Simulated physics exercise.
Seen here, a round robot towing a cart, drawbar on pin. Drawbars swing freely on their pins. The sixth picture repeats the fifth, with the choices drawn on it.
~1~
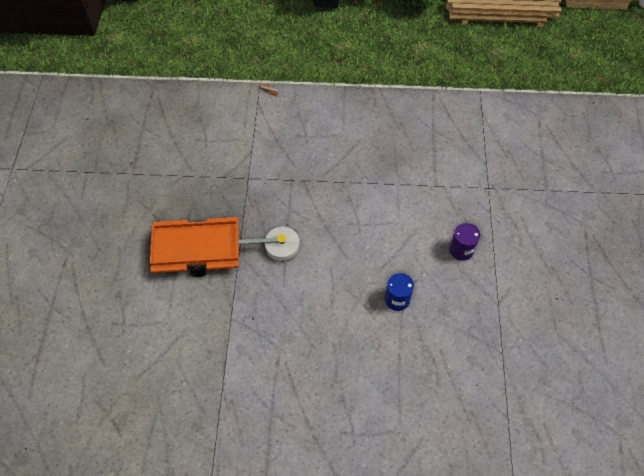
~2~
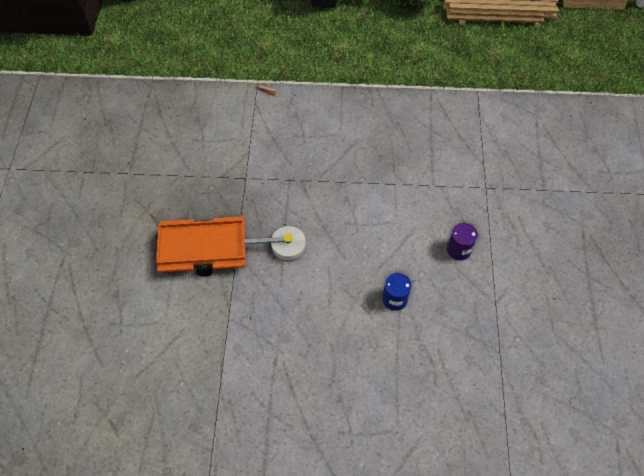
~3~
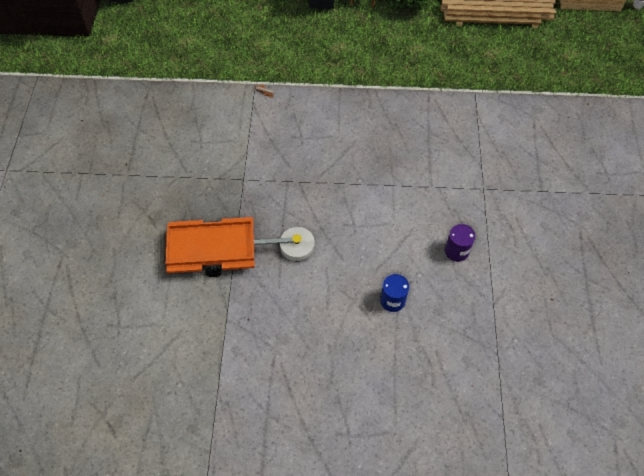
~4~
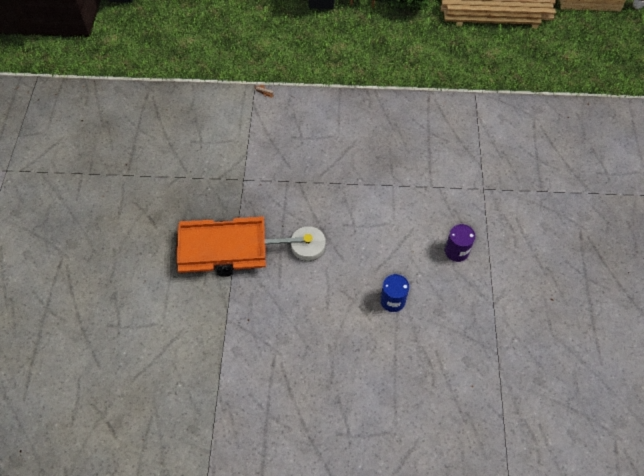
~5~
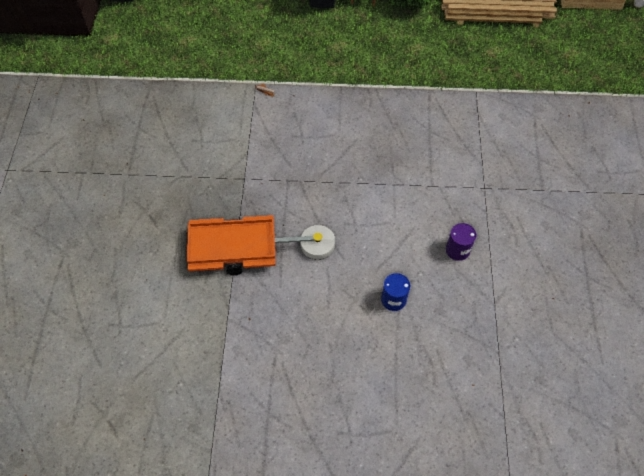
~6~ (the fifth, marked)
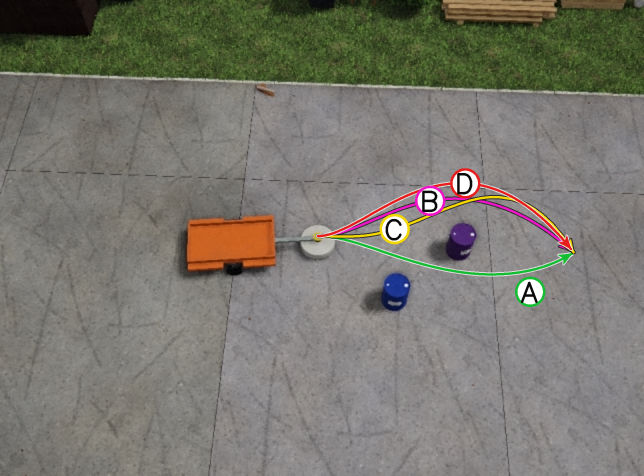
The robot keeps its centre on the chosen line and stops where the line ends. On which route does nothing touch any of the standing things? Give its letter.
Route D.
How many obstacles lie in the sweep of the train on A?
It touches two.
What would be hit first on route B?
The purple keg.
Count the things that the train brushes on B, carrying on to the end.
One.
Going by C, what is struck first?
First the purple keg.
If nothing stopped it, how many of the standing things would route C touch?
It touches one.
On the marked copy, A from (318, 236) via (446, 270) to (572, 254); B from (318, 236) via (449, 199) to (572, 251); C from (318, 236) via (451, 207) to (574, 253); D from (318, 236) via (447, 184) to (571, 249).
With D. Early on, robot (407, 200), cart (331, 222).
Further on, robot (504, 199), cart (423, 198).
At the end, robot (571, 257), cart (494, 213); nothing has been touched.
As for the rest, A meets the purple keg and blue keg; B meets the purple keg; C meets the purple keg.
